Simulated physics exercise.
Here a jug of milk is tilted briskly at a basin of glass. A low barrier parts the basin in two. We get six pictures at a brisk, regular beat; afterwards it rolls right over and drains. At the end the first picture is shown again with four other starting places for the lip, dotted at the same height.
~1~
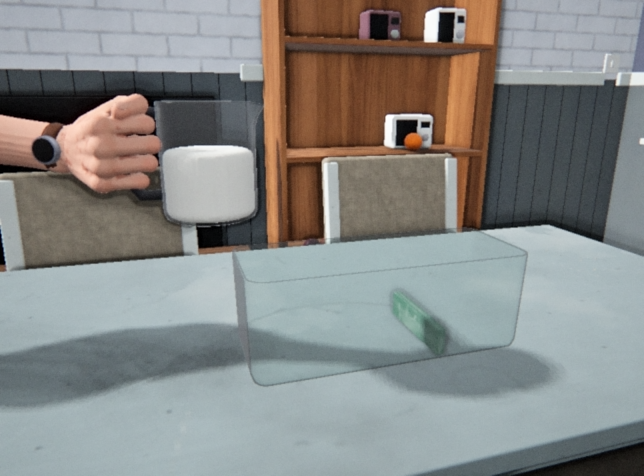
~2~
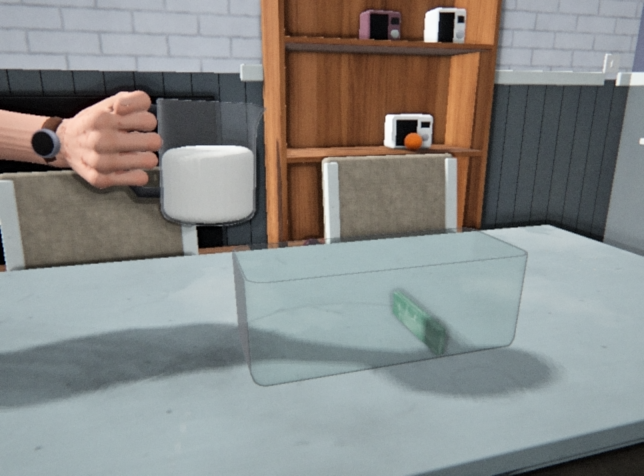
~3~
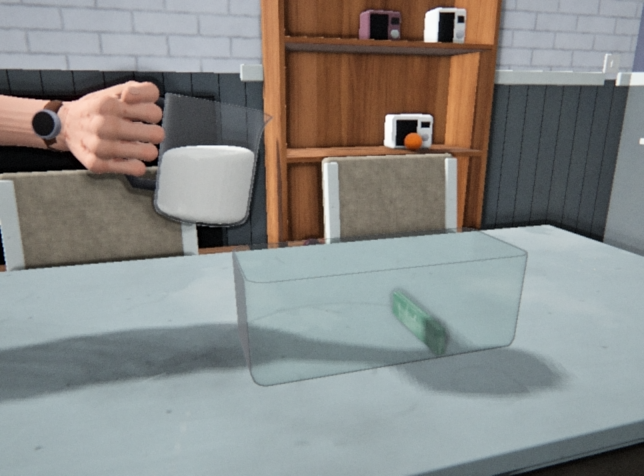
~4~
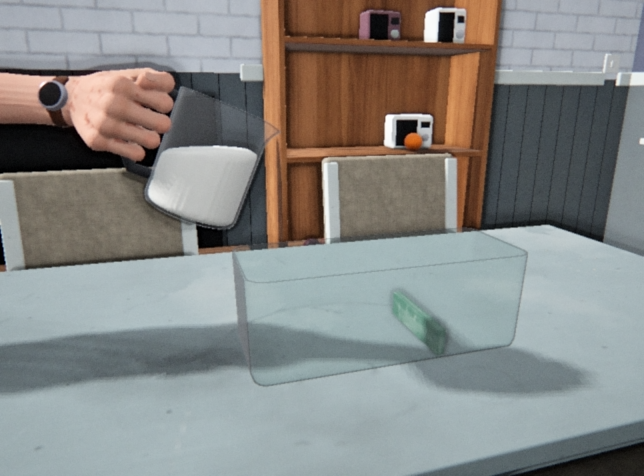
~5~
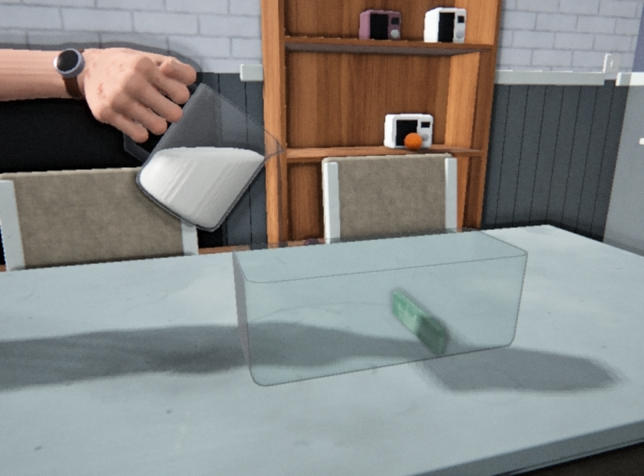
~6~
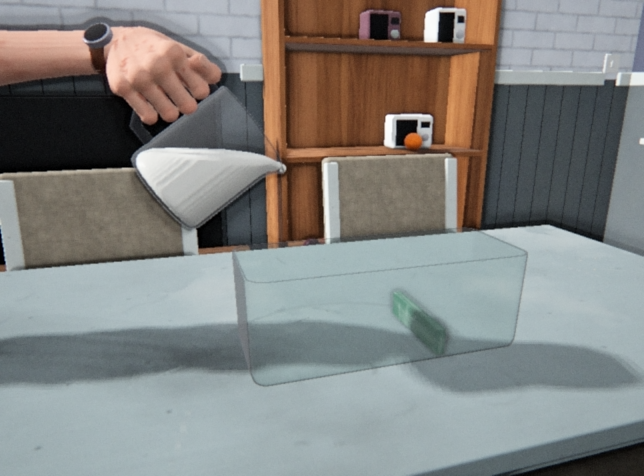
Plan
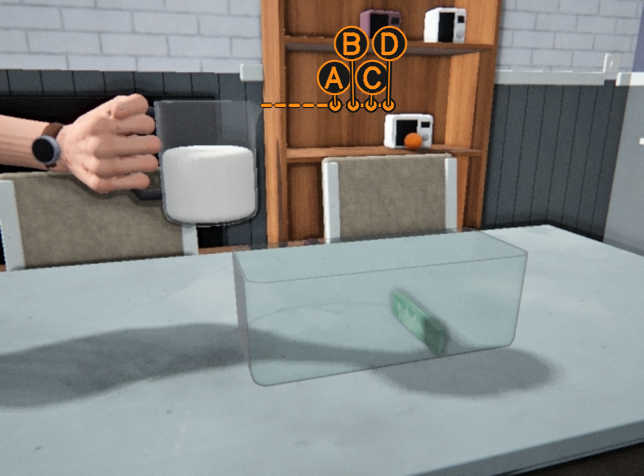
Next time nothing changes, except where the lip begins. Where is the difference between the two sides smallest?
The best place is C.
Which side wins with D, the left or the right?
More ends on the right.
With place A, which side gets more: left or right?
The left side.
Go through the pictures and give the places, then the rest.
Upright, lip at (262, 105); basin from (251, 384) to (511, 341); top of the wall at (418, 309); nothing has left yet, in the first frame.
Tipped about 3°, lip at (264, 108); nothing has left yet, in the second frame.
Tipped about 11°, lip at (271, 116); nothing has left yet, in the third frame.
Tipped about 23°, lip at (278, 131); nothing has left yet, in the fourth frame.
Tipped about 38°, lip at (283, 150); nothing has left yet, in the fifth frame.
Tipped about 54°, lip at (282, 171); nothing has left yet, in the sixth frame.
On the marked copy, A at (335, 105); B at (353, 105); C at (371, 105); D at (388, 105).
For place A, about 91 % ends left of the wall and 8 % right of it.
For place B, about 92 % ends left of the wall and 8 % right of it.
For place C, about 46 % ends left of the wall and 53 % right of it.
For place D, about 11 % ends left of the wall and 88 % right of it.
